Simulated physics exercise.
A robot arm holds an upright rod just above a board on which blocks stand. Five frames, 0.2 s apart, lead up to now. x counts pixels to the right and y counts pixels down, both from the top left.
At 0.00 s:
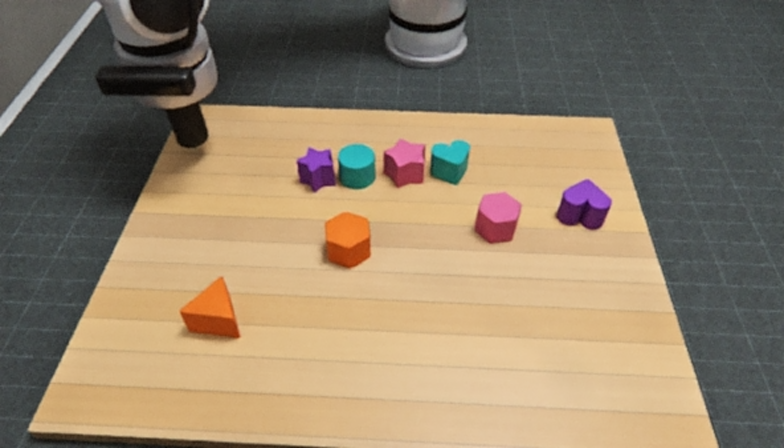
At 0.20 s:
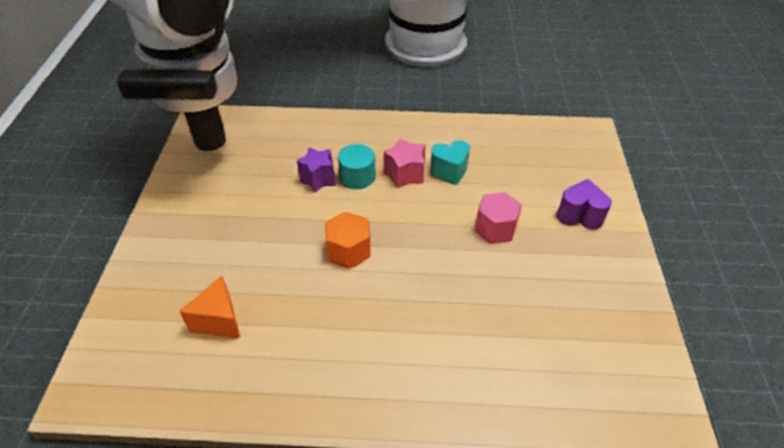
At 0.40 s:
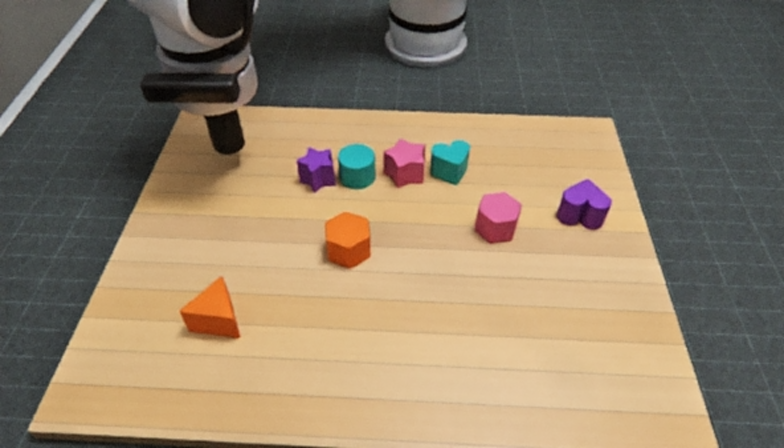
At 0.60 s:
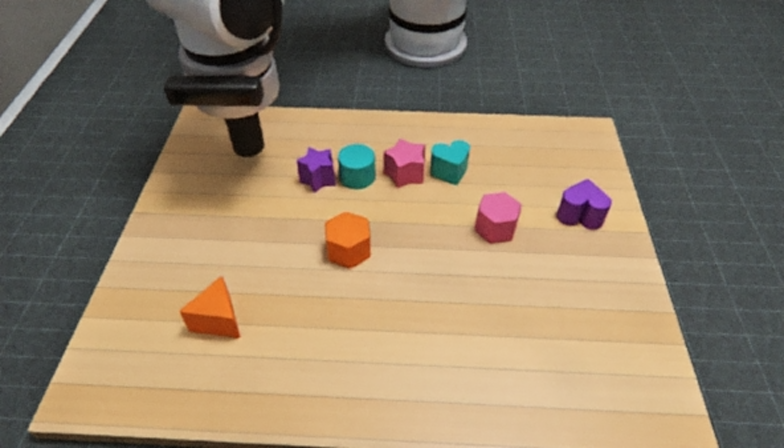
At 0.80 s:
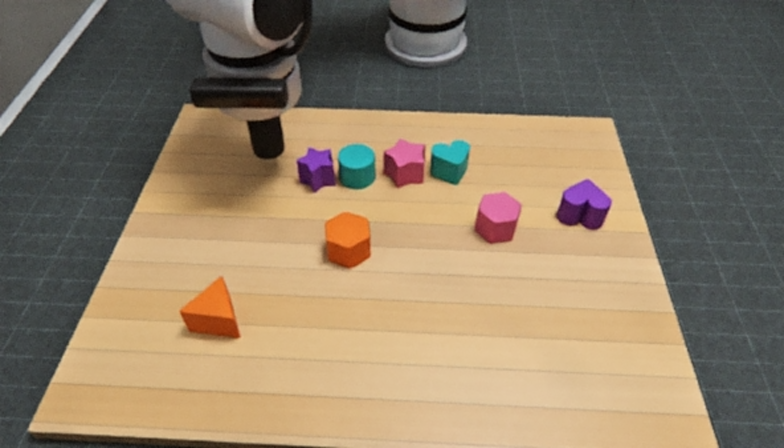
The video shows a robot arm moving a dark upright rod steadily rightward along the far left part of a wooden board, nearing a purple star block, while the star and the other colourful blocks stay still.
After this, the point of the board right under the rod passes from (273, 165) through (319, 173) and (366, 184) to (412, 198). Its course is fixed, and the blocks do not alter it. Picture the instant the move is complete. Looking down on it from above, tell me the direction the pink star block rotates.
Its spin: Anticlockwise.
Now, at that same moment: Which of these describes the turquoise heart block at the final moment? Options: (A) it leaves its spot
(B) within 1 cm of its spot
A.
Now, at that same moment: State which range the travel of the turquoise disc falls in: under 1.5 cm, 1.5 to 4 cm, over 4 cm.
Distance: Above 4 cm.
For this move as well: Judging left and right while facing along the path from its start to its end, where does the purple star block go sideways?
It gets pushed right.
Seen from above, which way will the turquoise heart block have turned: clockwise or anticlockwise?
Seen from above, its turn is clockwise.
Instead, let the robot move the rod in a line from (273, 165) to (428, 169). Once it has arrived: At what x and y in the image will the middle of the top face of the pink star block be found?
In the picture, that point is around (457, 160).
The first path, step by step. One third of the way, rod at (318, 158); purple star block at (340, 163); turquoise disc at (376, 158); pink star block at (412, 151).
Two thirds of the way, rod at (365, 169); purple star block at (365, 184), turned 60° clockwise; turquoise disc at (400, 169); pink star block at (420, 150), turned 20° anticlockwise; turquoise heart block at (457, 149), turned 15° clockwise.
At the end, rod at (413, 182); purple star block at (371, 188), turned 100° clockwise; turquoise disc at (449, 183); pink star block at (424, 150), turned 40° anticlockwise; turquoise heart block at (462, 147), turned 25° clockwise.
